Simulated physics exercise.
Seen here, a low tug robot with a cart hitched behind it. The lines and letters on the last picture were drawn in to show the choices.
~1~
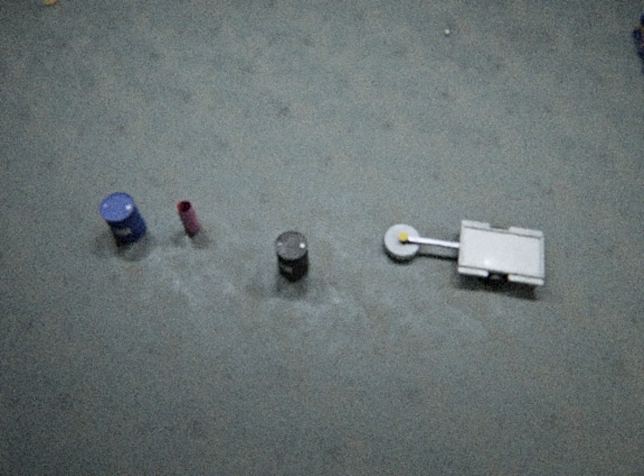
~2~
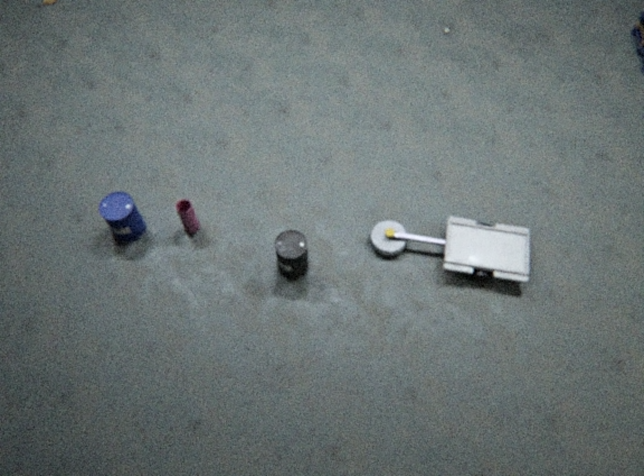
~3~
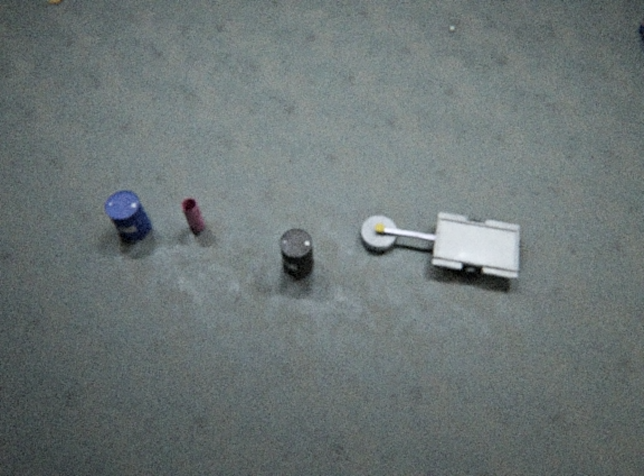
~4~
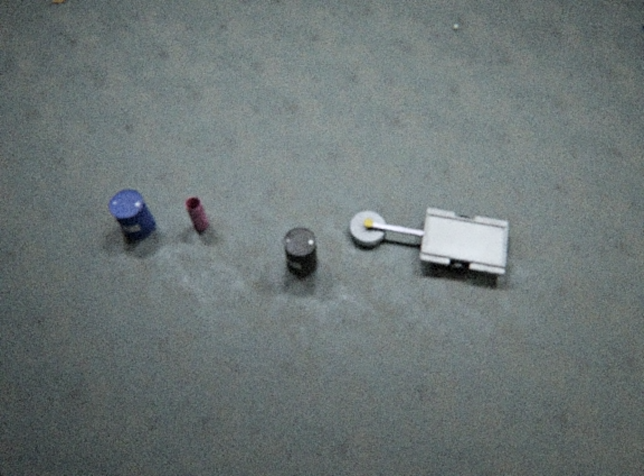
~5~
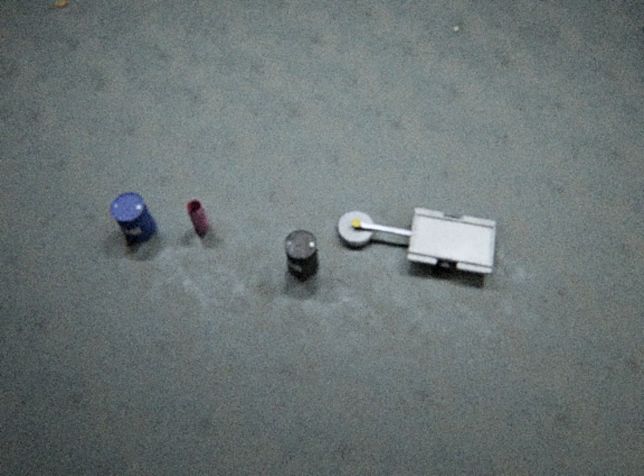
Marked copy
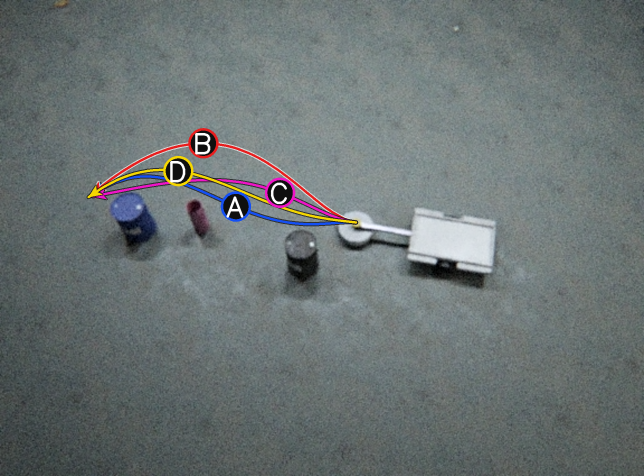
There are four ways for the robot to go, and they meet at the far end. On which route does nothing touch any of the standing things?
Route B.
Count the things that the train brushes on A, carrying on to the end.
Three.
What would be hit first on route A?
First the black drum.
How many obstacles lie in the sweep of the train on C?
It touches two.
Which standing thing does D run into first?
First the blue drum.
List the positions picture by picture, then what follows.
In the first picture, black drum (294, 266); blue drum (130, 230); pink post (193, 228).
In the second picture, robot (389, 237); white cart (487, 248); black drum (293, 265).
In the third picture, robot (379, 232); white cart (477, 244); pink post (197, 226).
In the fourth picture, robot (368, 227); white cart (465, 240); blue drum (140, 226).
In the fifth picture, robot (356, 227); white cart (452, 239); black drum (303, 265); blue drum (141, 229); pink post (202, 227).
On the marked copy, A from (356, 223) via (220, 199) to (92, 195); B from (356, 223) via (233, 147) to (92, 194); C from (356, 223) via (226, 181) to (93, 196); D from (356, 223) via (224, 184) to (89, 197).
Following B. Soon after the start, robot (271, 170), cart (347, 204).
Later, robot (173, 154), cart (255, 165).
In the end, robot (92, 202), cart (178, 169); nothing has been touched.
As for the rest, A meets the black drum, blue drum and pink post; C meets the blue drum and pink post; D meets the blue drum.
